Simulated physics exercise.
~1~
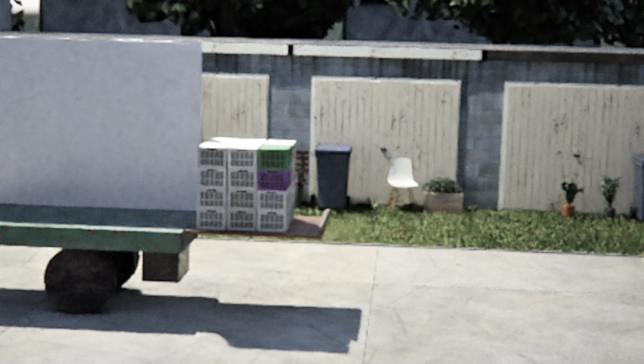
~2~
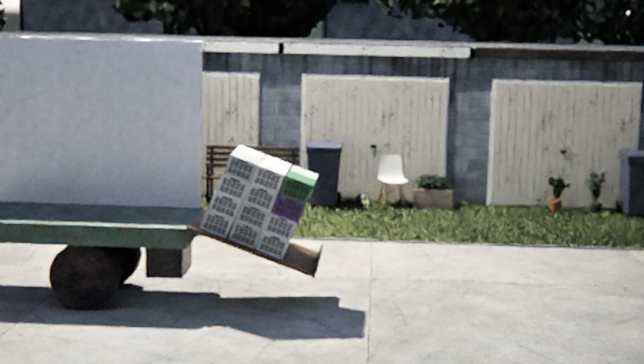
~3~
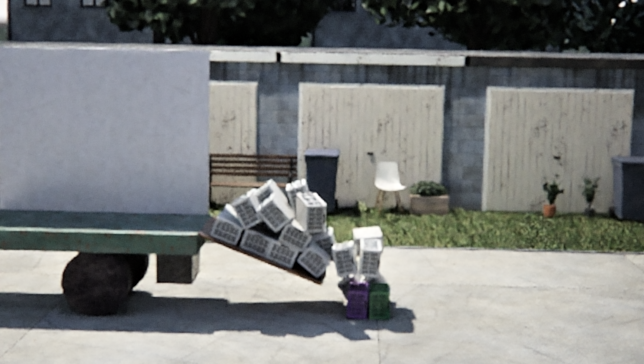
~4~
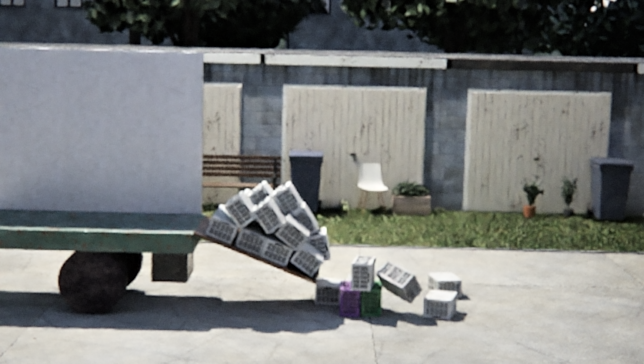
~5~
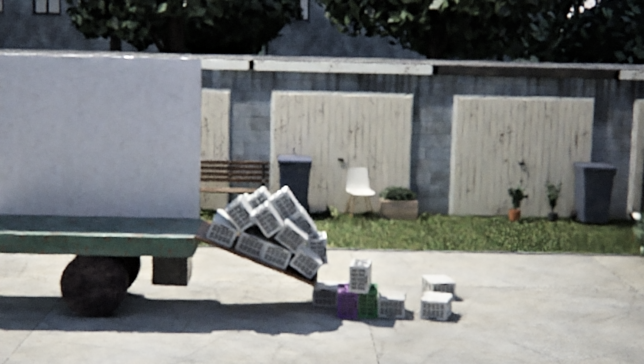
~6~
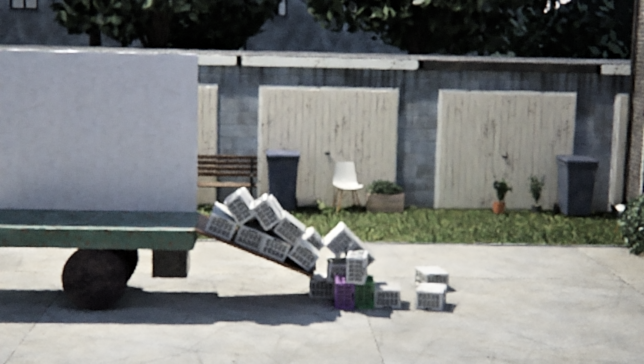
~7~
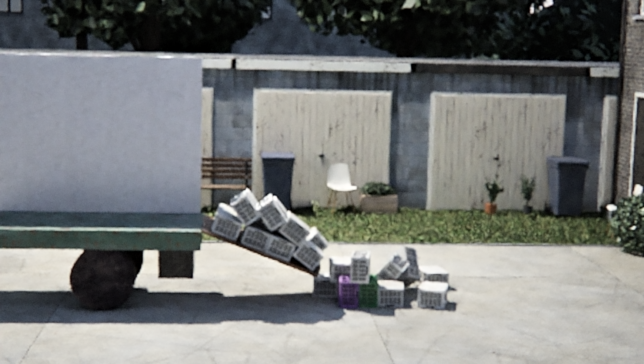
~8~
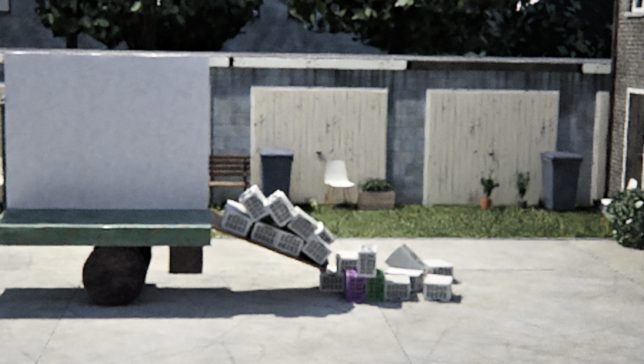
Stacked crates on a lorry's tilting tail lift toppling and sliding down, some spilling onto the concrete while others stay heaped aboard.
